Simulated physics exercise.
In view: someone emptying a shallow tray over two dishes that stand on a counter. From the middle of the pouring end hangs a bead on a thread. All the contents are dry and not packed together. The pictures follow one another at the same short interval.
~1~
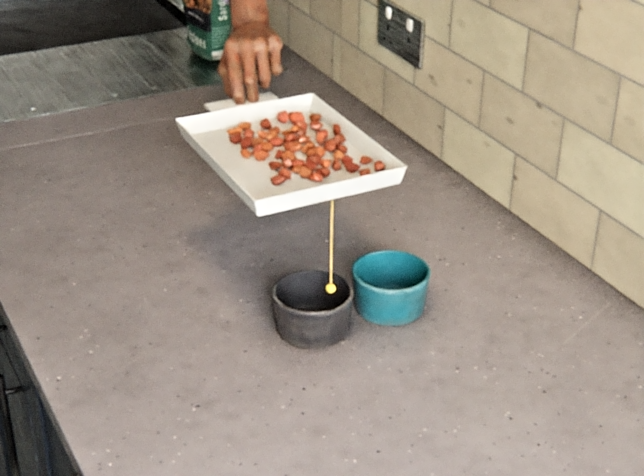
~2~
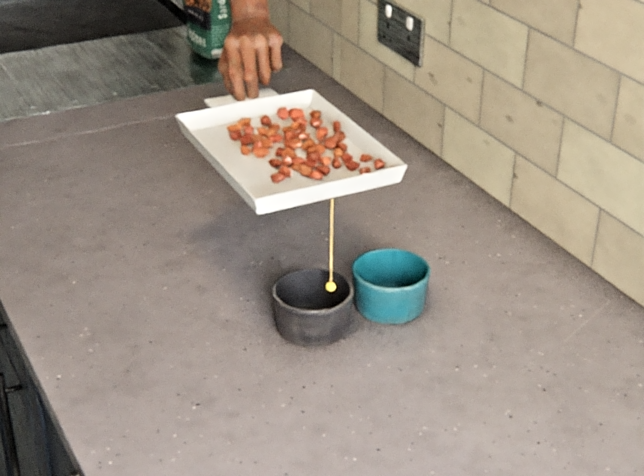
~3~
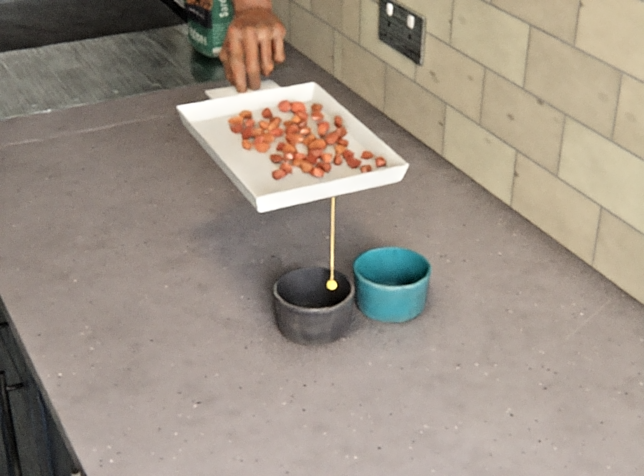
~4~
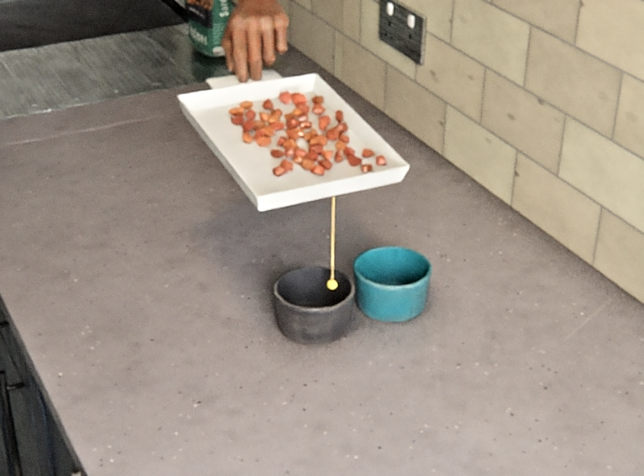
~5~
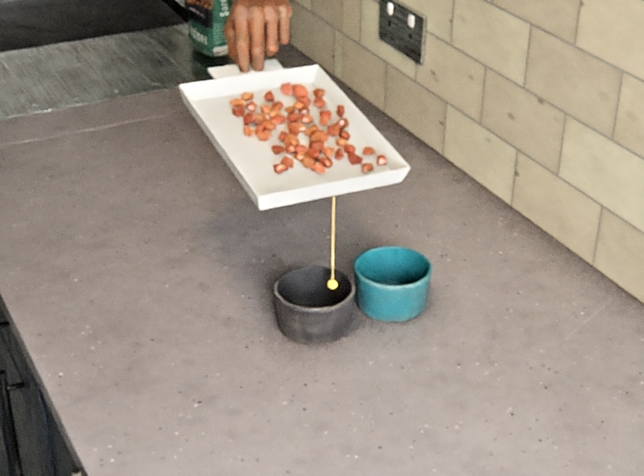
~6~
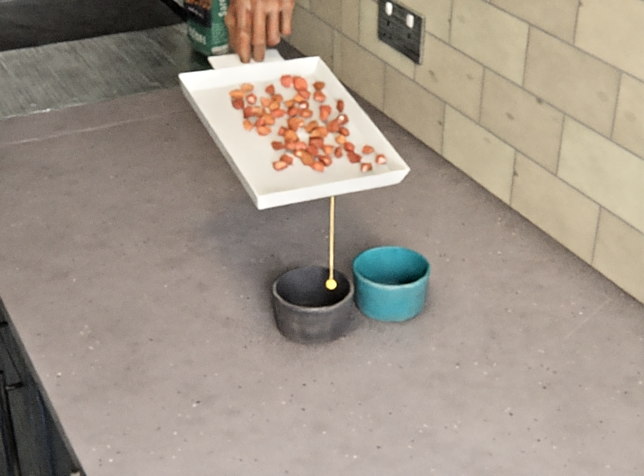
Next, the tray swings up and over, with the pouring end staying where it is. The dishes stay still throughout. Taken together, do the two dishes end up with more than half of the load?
No.
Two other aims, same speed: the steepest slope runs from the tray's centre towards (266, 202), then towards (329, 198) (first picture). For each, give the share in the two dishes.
Shares, approx.: 0 %, then 0 %.
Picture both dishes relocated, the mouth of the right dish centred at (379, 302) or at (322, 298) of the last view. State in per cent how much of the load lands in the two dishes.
You'd end up with around 60 per cent and then around 0 per cent.
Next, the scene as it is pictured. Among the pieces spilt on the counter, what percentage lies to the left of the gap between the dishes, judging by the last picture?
Estimate: About 20 percent.
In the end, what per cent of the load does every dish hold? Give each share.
Per cent held at the end: Left dish 0, right dish 0.
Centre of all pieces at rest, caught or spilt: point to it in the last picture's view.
Last view, resting centre - approx. (413, 356).
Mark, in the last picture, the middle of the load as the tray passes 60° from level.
I'd put the middle close to (358, 159).
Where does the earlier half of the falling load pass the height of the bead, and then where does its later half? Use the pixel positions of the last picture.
First close to (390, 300), next close to (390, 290).
Shortly afterwards, tray tipped steeply; the whole lot on the tray.
Next, tray tipped past a quarter turn; near a third on the tray; near half outside both; a little in the air.
Some moments later, tray tipped past a quarter turn; only a few in the right dish; all but a few outside both.
In the end, tray tipped past a quarter turn; none at all in the left dish; only a few in the right dish; all but a few outside both.
